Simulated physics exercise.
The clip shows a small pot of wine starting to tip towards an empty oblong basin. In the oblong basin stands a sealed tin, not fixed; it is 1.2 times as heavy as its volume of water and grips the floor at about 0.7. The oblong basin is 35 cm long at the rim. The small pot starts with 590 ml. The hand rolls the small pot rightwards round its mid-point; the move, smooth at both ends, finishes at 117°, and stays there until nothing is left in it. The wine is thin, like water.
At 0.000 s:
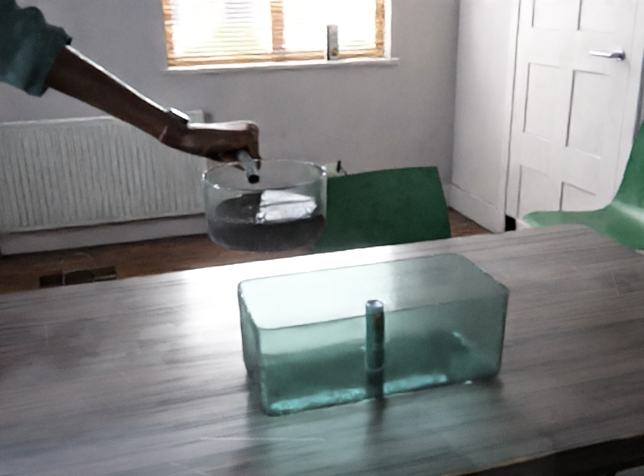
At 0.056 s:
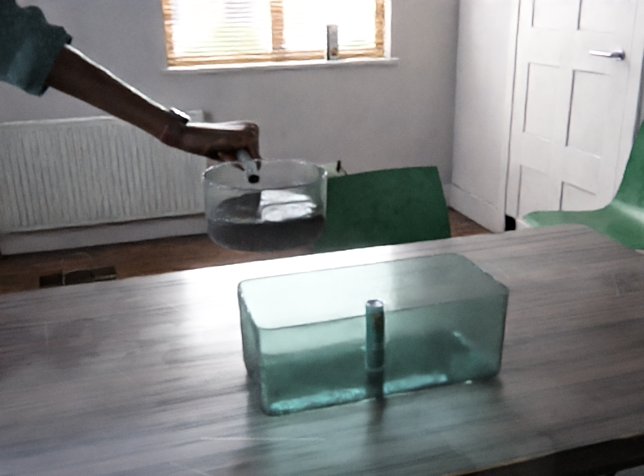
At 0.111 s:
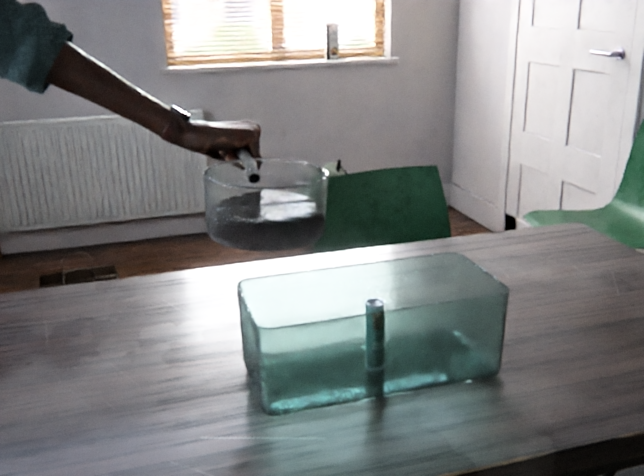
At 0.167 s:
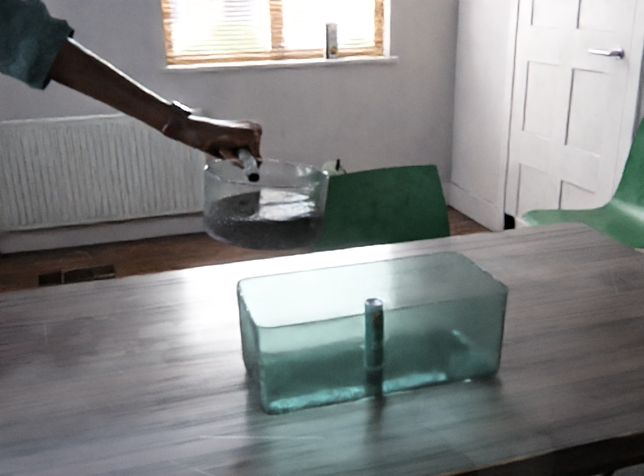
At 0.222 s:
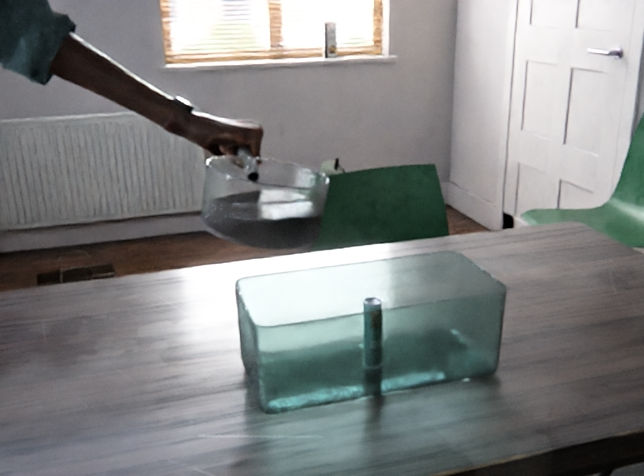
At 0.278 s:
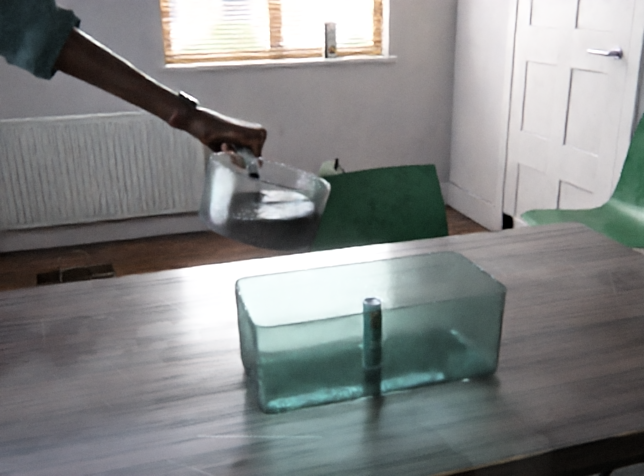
A hand held a small clear pot of dark liquid above a wooden table, behind a greenish oblong basin, then slowly rolled it a little to the right while the basin stayed still.
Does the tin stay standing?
It remains upright.
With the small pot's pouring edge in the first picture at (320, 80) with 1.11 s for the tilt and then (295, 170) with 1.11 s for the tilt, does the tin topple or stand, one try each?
First it topples; then it stays up.
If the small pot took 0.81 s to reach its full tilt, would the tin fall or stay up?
Then it topples.
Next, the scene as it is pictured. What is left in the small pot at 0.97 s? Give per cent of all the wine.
Near 8 in a hundred.
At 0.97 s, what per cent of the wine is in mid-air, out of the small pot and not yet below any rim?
Near 10 in a hundred.
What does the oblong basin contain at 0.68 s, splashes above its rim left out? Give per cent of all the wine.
Near 10 in a hundred.
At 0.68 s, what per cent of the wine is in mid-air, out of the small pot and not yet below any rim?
About 32 per cent.
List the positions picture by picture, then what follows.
In the first picture, tilt 0°; pouring edge (323, 170); surface from (209, 213) to (320, 202); the oblong basin's rim runs from (246, 306) to (484, 273); the tin's top is at (375, 306).
In the second picture, tilt 1°; pouring edge (324, 170); surface from (208, 213) to (320, 201).
In the third picture, tilt 3°; pouring edge (325, 172); surface from (208, 211) to (320, 201).
In the fourth picture, tilt 6°; pouring edge (325, 175); surface from (207, 210) to (319, 201).
In the fifth picture, tilt 11°; pouring edge (326, 179); surface from (204, 209) to (317, 201).
In the sixth picture, tilt 17°; pouring edge (327, 185); surface from (202, 208) to (318, 201).
Then, 0.68 s in, the tilt is 78° and 58 per cent is still to pour; the tin stands where it began.
Then, 0.97 s in, the tilt is 113° and 8 per cent is still to pour; the tin stands where it began.
Then, 1.28 s in, the tilt is 117° and 0 per cent is still to pour; the tin stands where it began.
Then, 1.61 s in, the tilt is 117° and 0 per cent is still to pour; the tin stands where it began.
Finally, the tin stands where it began.
